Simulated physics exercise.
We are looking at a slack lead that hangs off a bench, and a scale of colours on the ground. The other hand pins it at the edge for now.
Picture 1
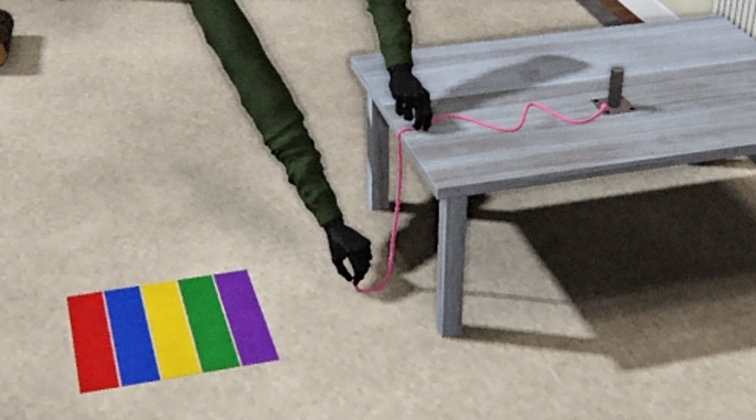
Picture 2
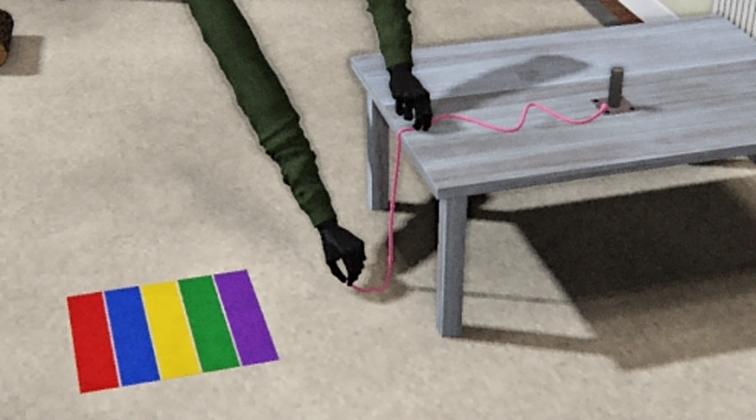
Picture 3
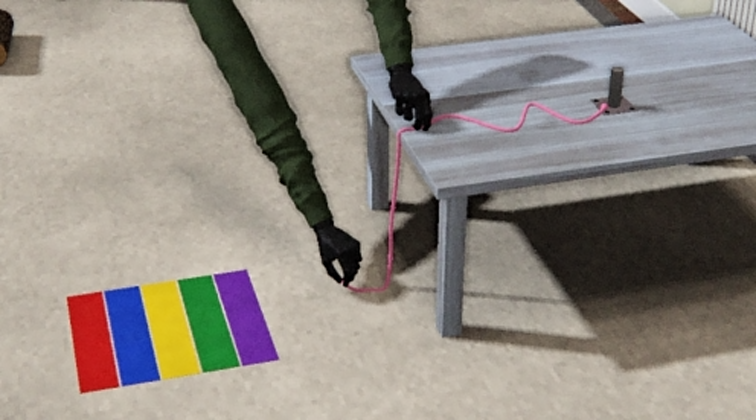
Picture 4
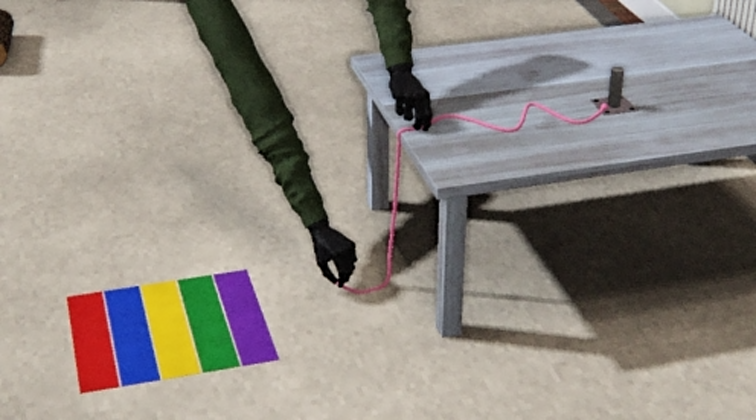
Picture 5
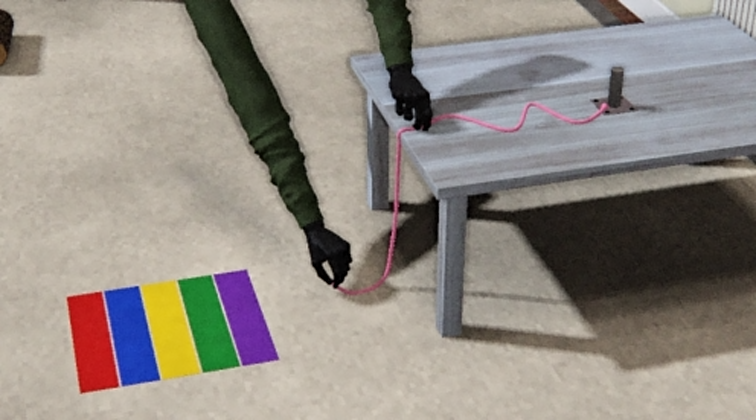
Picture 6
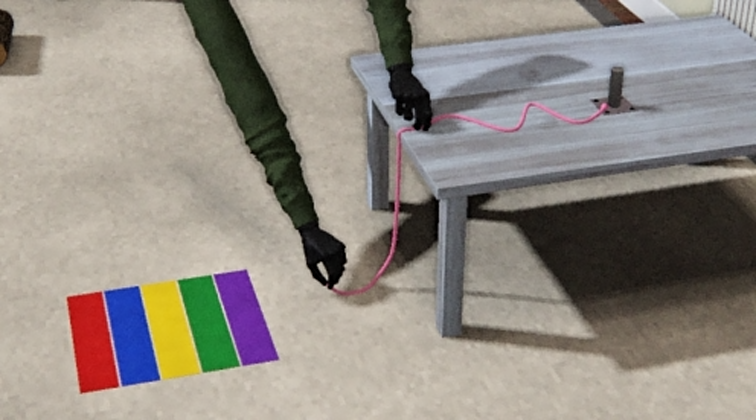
A gloved hand slowly draws the pink cord's end slightly left while another hand stays still.
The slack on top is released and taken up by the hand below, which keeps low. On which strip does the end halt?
The blue one.
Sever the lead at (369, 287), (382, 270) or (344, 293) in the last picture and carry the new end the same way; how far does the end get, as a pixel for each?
Try by try, around (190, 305), (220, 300) and (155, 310).
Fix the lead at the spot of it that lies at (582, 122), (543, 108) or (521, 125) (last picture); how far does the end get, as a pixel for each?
The places are (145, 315), (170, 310) and (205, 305).
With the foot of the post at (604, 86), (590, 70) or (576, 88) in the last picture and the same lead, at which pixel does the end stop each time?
In that order: (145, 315), (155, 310) and (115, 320).
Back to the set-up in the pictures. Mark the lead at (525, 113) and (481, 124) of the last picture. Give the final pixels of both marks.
About (481, 121), and the other about (407, 131).
Early on, end near (207, 304); over green.
Midway, end near (159, 311); over yellow.
At the end of the slack, end near (130, 316); over blue. It halts on the blue strip.
